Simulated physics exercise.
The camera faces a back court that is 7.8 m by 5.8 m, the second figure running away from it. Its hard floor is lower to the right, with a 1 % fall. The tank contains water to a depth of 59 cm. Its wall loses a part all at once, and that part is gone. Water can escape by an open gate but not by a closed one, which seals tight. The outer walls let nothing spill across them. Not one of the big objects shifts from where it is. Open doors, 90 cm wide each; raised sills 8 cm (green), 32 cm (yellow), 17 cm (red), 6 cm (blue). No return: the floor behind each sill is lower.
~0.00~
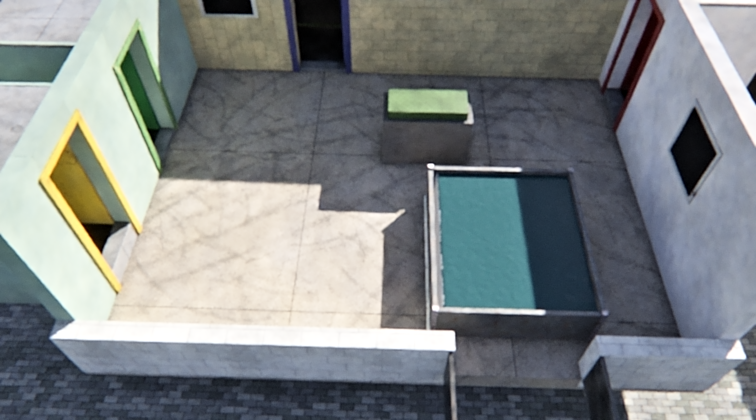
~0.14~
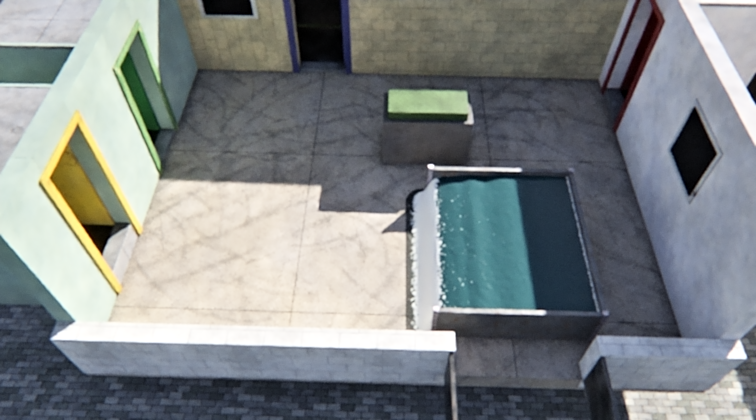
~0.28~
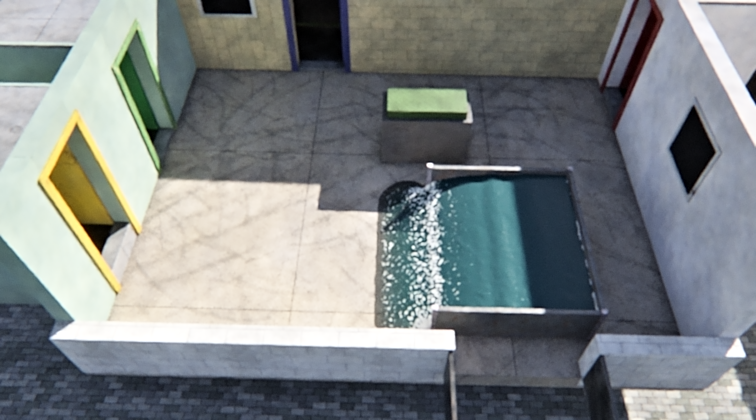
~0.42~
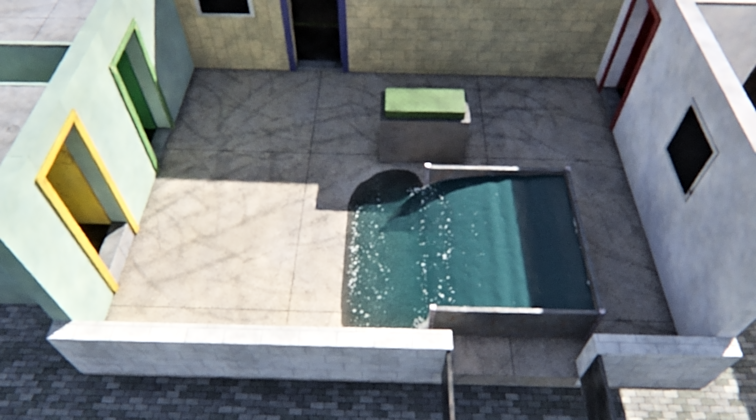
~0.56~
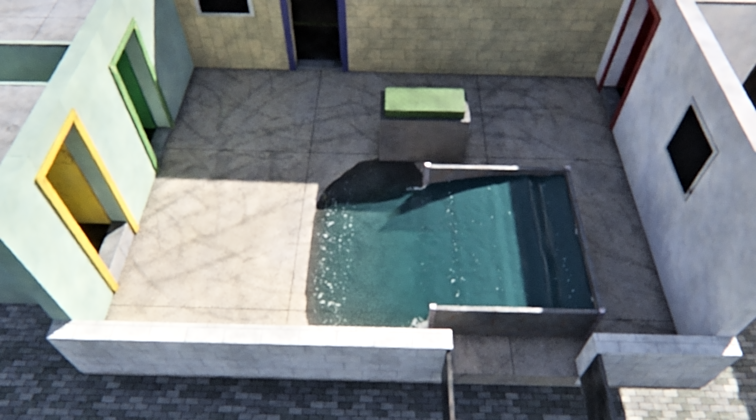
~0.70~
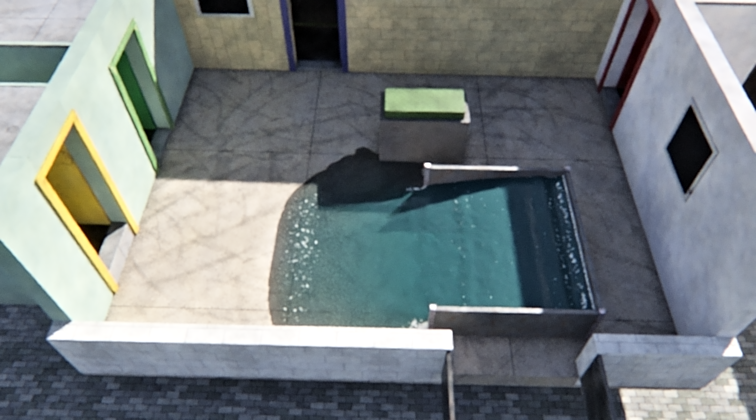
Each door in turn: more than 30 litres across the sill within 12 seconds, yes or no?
Answers: Green door, yes; yellow door, no; red door, no; blue door, yes.
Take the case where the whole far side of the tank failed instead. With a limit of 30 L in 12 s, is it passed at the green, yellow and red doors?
The green door comes out less than that, the yellow door less than that and the red door more than that.
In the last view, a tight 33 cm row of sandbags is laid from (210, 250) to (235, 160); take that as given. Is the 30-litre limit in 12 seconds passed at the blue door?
Checked against the limit, blue is too much.
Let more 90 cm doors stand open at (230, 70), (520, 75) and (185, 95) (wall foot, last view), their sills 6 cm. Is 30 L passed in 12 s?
Check each in turn: The first succeeds, the second fails, the third succeeds.
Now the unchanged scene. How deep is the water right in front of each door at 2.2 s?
In centimetres - green: 15, yellow: 29, red: 0, blue: 0.
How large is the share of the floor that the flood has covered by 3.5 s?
Close to 55 in a hundred.
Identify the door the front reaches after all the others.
Looks like the red door.
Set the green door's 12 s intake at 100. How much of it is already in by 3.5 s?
I'd put it at about 60 per cent by that point.
After 1.4 s water covers 40 % of the floor and is deepest (25 cm) near (423, 273); green door not reached, yellow door 4 cm at the sill, 0 L in, red door not reached, blue door not reached.
After 2.2 s water covers 50 % of the floor and is deepest (40 cm) near (111, 346); green door 15 cm at the sill, 1 L in, yellow door 29 cm at the sill, 0 L in, red door not reached, blue door not reached.
After 3.5 s water covers 55 % of the floor and is deepest (31 cm) near (195, 69); green door 17 cm at the sill, 41 L in, yellow door 26 cm at the sill, 1 L in, red door not reached, blue door 3 cm at the sill, 0 L in.
After 7.0 s water covers 80 % of the floor and is deepest (16 cm) near (334, 72); green door 7 cm at the sill, 68 L in, yellow door 6 cm at the sill, 1 L in, red door not reached, blue door 13 cm at the sill, 51 L in.
After 12.0 s water covers 95 % of the floor and is deepest (16 cm) near (673, 362); green door 3 cm at the sill, 70 L in, yellow door 3 cm at the sill, 1 L in, red door 13 cm at the sill, 1 L in, blue door 6 cm at the sill, 86 L in.
